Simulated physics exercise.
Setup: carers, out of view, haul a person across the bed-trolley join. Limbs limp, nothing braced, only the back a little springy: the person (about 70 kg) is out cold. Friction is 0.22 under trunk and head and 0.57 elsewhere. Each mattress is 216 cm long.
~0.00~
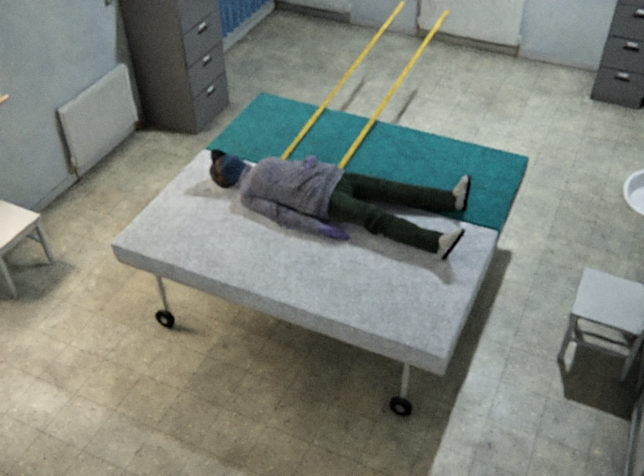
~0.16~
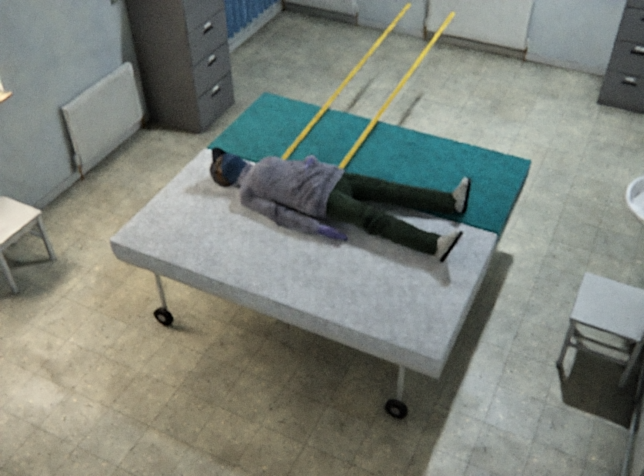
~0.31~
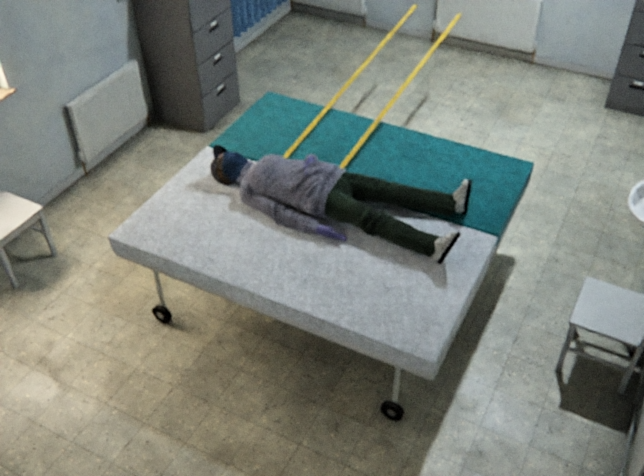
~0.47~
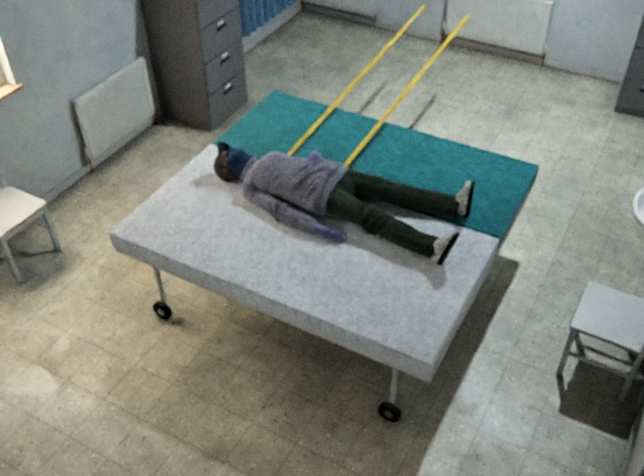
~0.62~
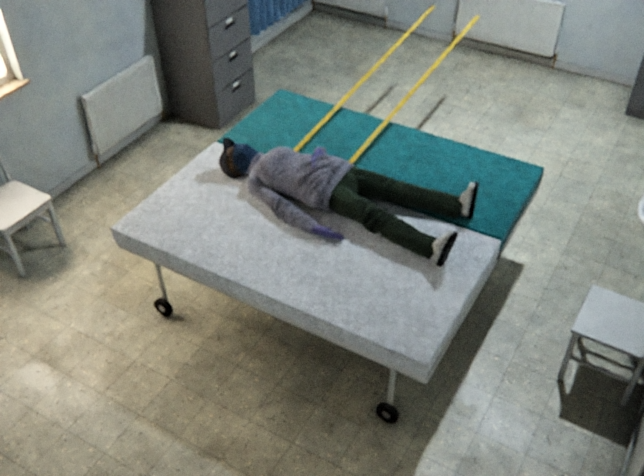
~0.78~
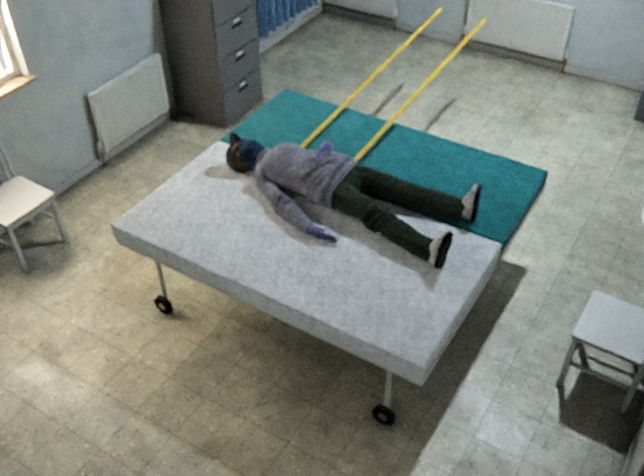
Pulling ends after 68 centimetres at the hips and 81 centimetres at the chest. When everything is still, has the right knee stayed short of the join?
No, it lies over the join.
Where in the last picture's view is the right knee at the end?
Once everything settles, you'd find it around (382, 179).
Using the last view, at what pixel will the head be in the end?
The head finishes near (298, 105).
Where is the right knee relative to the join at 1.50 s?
Short of it, by close to 10 cm.
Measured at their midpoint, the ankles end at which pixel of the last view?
Around (427, 211).
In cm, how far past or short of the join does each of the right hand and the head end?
Right hand: 24 cm short; head: 60 cm past.
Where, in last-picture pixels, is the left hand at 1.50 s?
About (392, 136).
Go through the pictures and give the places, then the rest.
The first frame shows right knee (377, 221), left hand (309, 169); hip strap drawn 0 cm.
The second frame shows right knee (375, 222), left hand (308, 169); hip strap drawn 0 cm.
The third frame shows right knee (374, 222), left hand (309, 167); hip strap drawn 1 cm.
The fourth frame shows right knee (375, 221), left hand (312, 164); hip strap drawn 3 cm.
The fifth frame shows right knee (376, 220), left hand (317, 160); hip strap drawn 6 cm.
The sixth frame shows right knee (377, 219), left hand (323, 154); hip strap drawn 11 cm.
After 1.00 s the right knee is 24 cm short of the join, near (379, 214) in the last picture's view; the left hand 6 cm past the join.
After 1.50 s the right knee is 10 cm short of the join, near (380, 198) in the last picture's view.
After 2.00 s the right knee is 4 cm past the join, near (381, 184) in the last picture's view; the left hand 66 cm past the join.
Final state at 3.2 s, head crosses the join; left hand crosses the join; right hand stops short of the join; left ankle crosses the join; right ankle stops short of the join; right knee crosses the join.
